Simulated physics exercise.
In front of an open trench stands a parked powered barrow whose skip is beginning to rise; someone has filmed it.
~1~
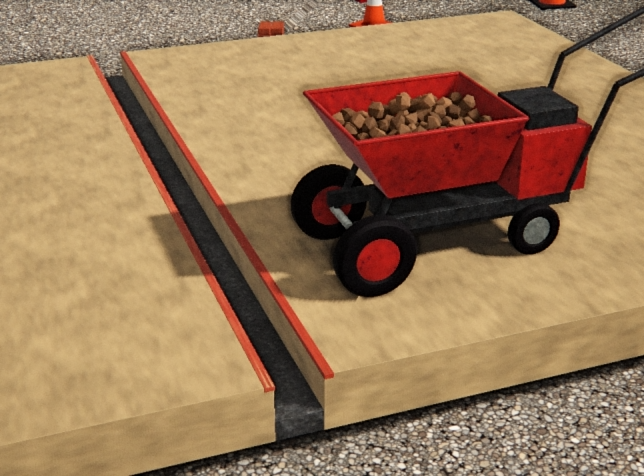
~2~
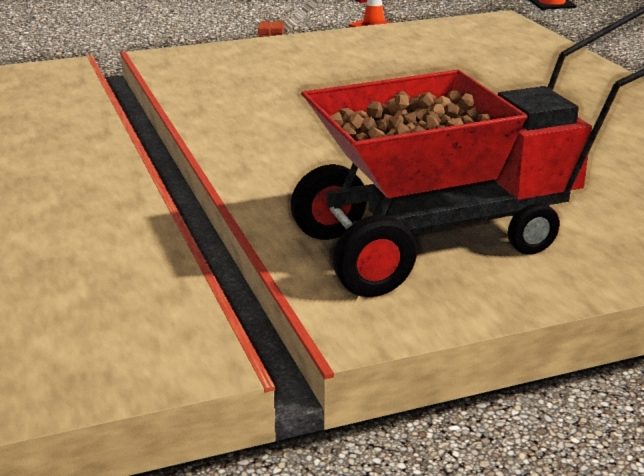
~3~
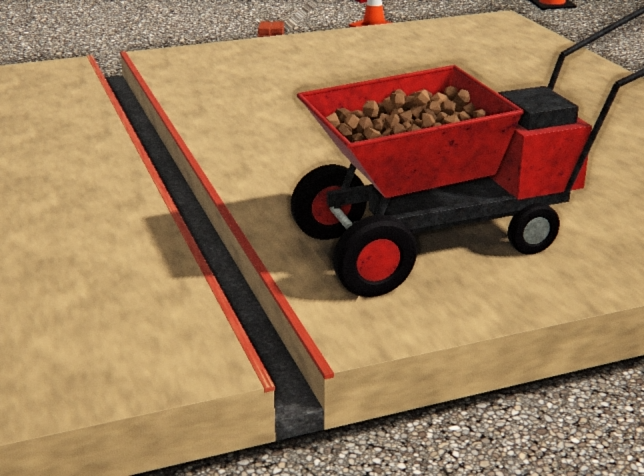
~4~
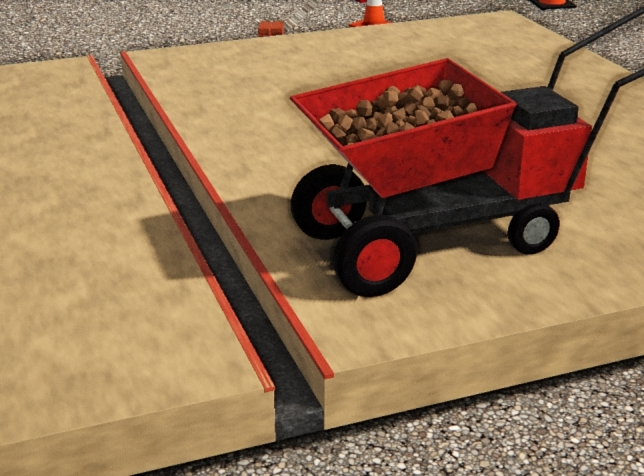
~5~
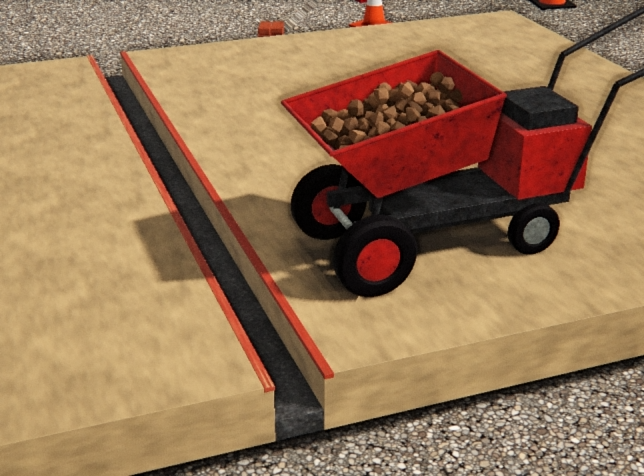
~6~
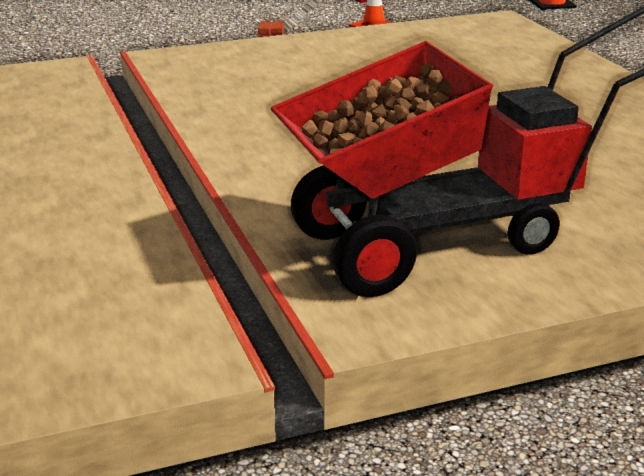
On a pale tan, slab-like surface edged by grey gravel, seen from above at an angle, a narrow dark trench with red-trimmed edges runs along the left. To its right stands a red and black powered barrow, its skip loaded with brown clods, with orange cones behind. The barrow and camera stay still while the skip slowly tilts toward the left, its rear rising, the clods staying heaped inside.
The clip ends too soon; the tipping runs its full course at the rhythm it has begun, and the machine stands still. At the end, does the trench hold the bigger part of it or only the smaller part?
The trench holds only the smaller part.
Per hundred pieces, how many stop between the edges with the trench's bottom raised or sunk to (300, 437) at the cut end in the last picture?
That would give roughly 20 percent.
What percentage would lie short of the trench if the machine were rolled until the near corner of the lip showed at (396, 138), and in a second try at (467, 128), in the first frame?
In turn, around 0 per cent and 60 per cent.
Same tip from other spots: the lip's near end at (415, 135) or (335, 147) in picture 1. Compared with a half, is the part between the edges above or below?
From the first position beyond one half lands between the edges, from the second short of one half.
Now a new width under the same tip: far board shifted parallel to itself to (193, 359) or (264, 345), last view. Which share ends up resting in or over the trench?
Estimated share: Try 1 approx. 80 in a hundred, try 2 approx. 10 in a hundred.
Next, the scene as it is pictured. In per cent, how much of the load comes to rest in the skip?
It ends up near 0 per cent.
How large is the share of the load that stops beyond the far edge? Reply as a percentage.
It works out to roughly 75 percent.
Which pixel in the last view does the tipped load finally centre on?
The centre settles at about (181, 290).
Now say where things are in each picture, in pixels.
The first picture shows lip of the skip (356, 144), level; top of the load (422, 116), clay clods; first edge of the trench (306, 337); far edge (248, 348), the trench under half as wide as the skip, and about as deep as wide.
The second picture shows lip of the skip (355, 144), level; top of the load (420, 115).
The third picture shows lip of the skip (350, 146), tipped barely; top of the load (428, 117).
The fourth picture shows lip of the skip (342, 149), tipped a little; top of the load (422, 114).
The fifth picture shows lip of the skip (332, 154), tipped a little; top of the load (419, 99).
The sixth picture shows lip of the skip (321, 161), tipped clearly; top of the load (408, 94); first edge of the trench (306, 337); far edge (248, 348).
Just after the last frame, skip tipped steeply; every one in the skip.
A moment on, skip tipped right over; the larger part in the skip; about a tenth beyond it; about a tenth falling.
Further on, skip tipped right over; roughly a quarter in the skip; about a tenth in or heaped over the trench; the larger part beyond it; just a few falling.
When it is over, skip tipped right over; roughly a quarter in or heaped over the trench; the larger part beyond it.
